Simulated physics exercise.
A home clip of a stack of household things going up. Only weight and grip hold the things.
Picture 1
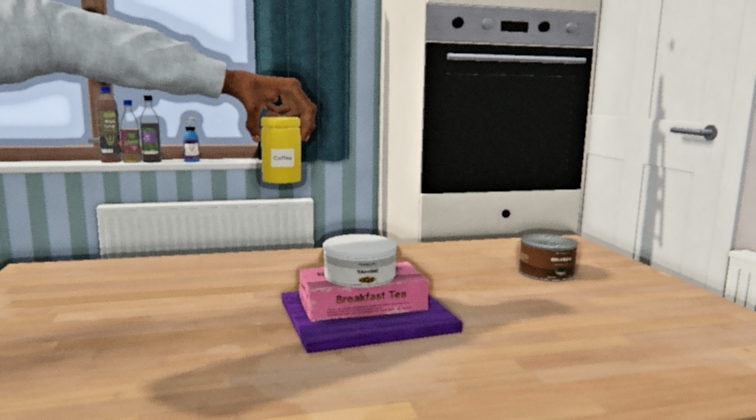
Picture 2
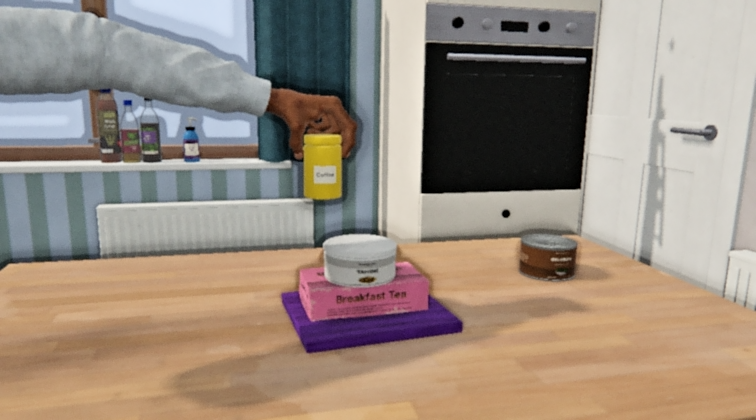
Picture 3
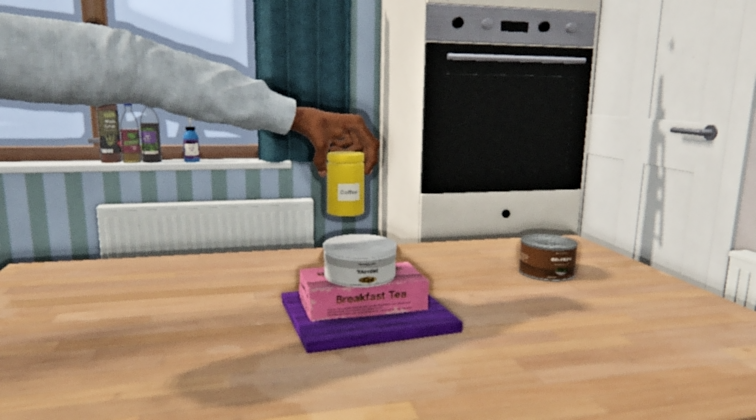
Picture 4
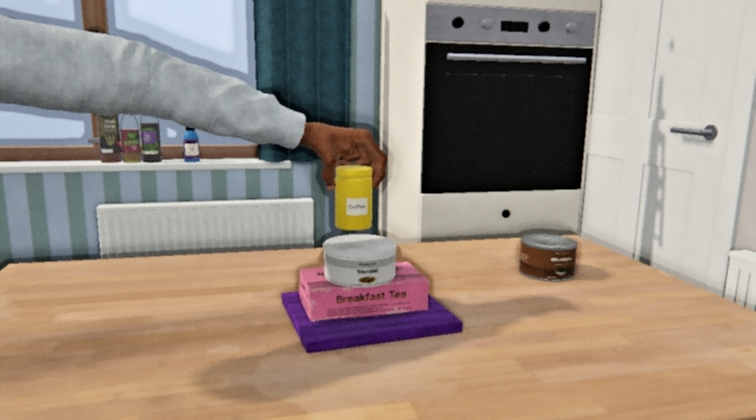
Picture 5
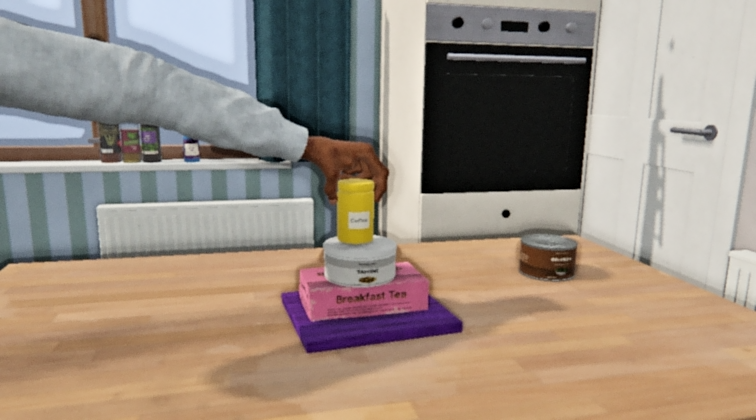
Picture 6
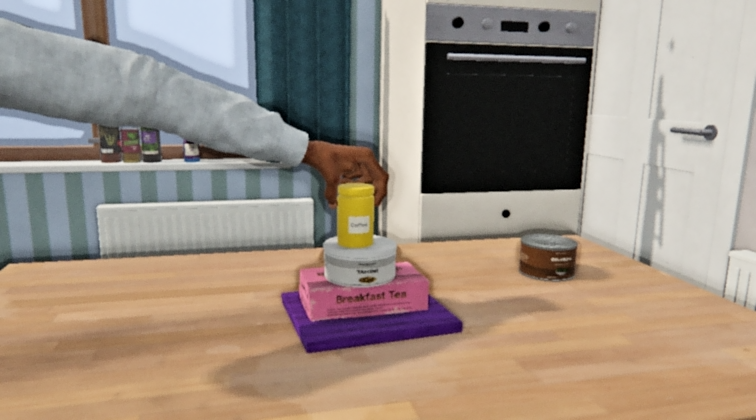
At first, a hand holds a yellow jar in the air, above and to the left of a white tub stacked on a pink tea box and a purple base. The hand moves right and downward, lowering the jar onto the white tub, while a brown tub stays still at right.
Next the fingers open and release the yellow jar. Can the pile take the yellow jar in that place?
As it turns out, it holds.
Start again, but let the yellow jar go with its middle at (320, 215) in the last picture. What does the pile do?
Then it comes apart.
Then, 0.50 s after the last picture, nothing has stirred.
Then, 1.30 s after the last picture, yellow jar resting near (355, 216).
Then, 2.70 s after the last picture, things are still on the move.
At rest, all 5 in place. Seen from the same camera at the end, yellow jar near (355, 216). The pile keeps its balance.
